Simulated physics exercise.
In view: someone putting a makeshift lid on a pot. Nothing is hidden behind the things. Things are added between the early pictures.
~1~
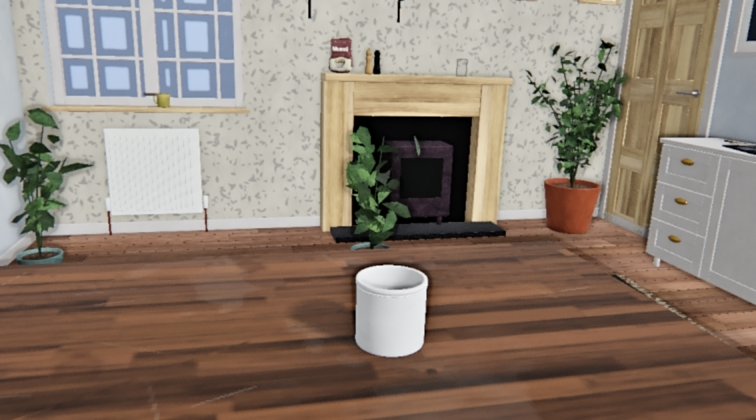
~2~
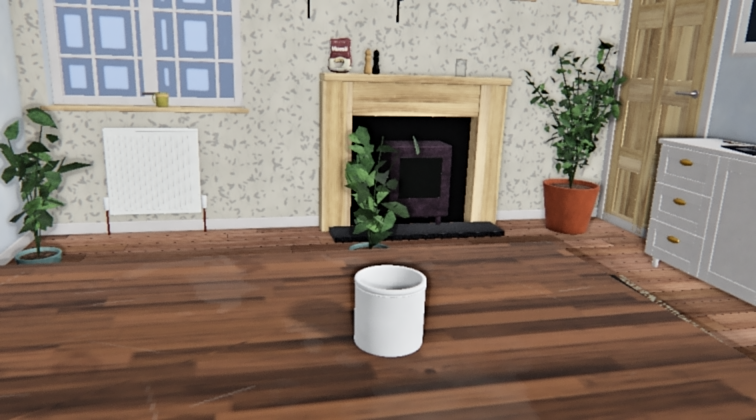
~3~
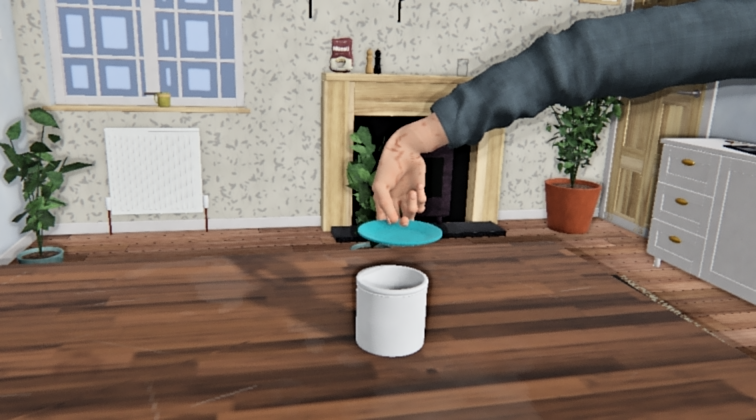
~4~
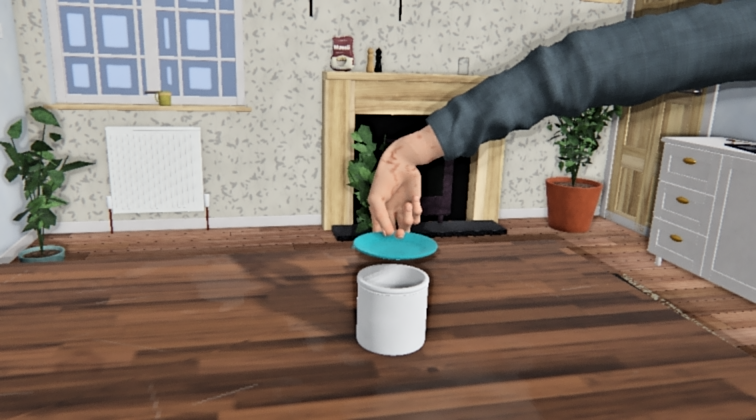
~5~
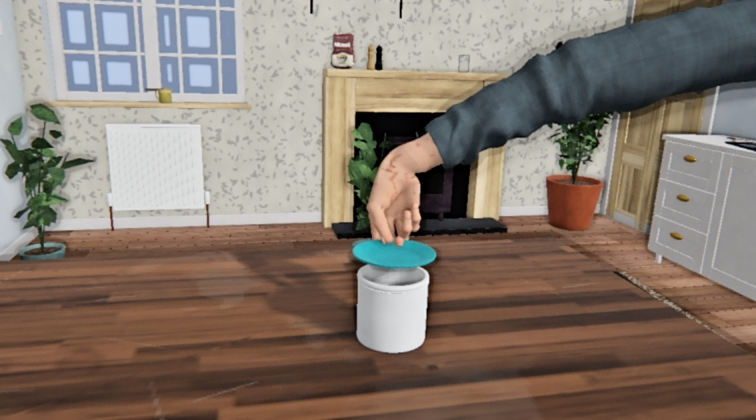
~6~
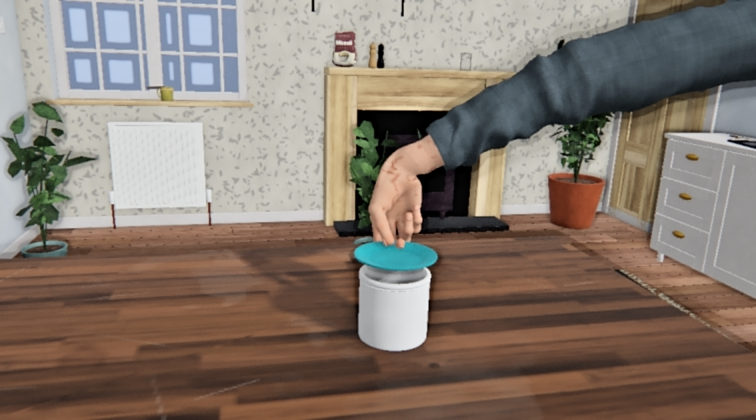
We see a white jar standing alone on a wooden surface in a room with a fireplace and plants; then a hand in a dark sleeve appears from the right, holding a turquoise plate above it, and lowers the plate slightly.
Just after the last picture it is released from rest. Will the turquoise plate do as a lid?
As it turns out, the turquoise plate rests on the rim.
Then, 0.10 s past the last view, turquoise plate travelled a little near (395, 268).
Then, 0.24 s past the last view, turquoise plate sitting on the rim near (395, 268).
Finally, the turquoise plate covers the opening, near (395, 268).
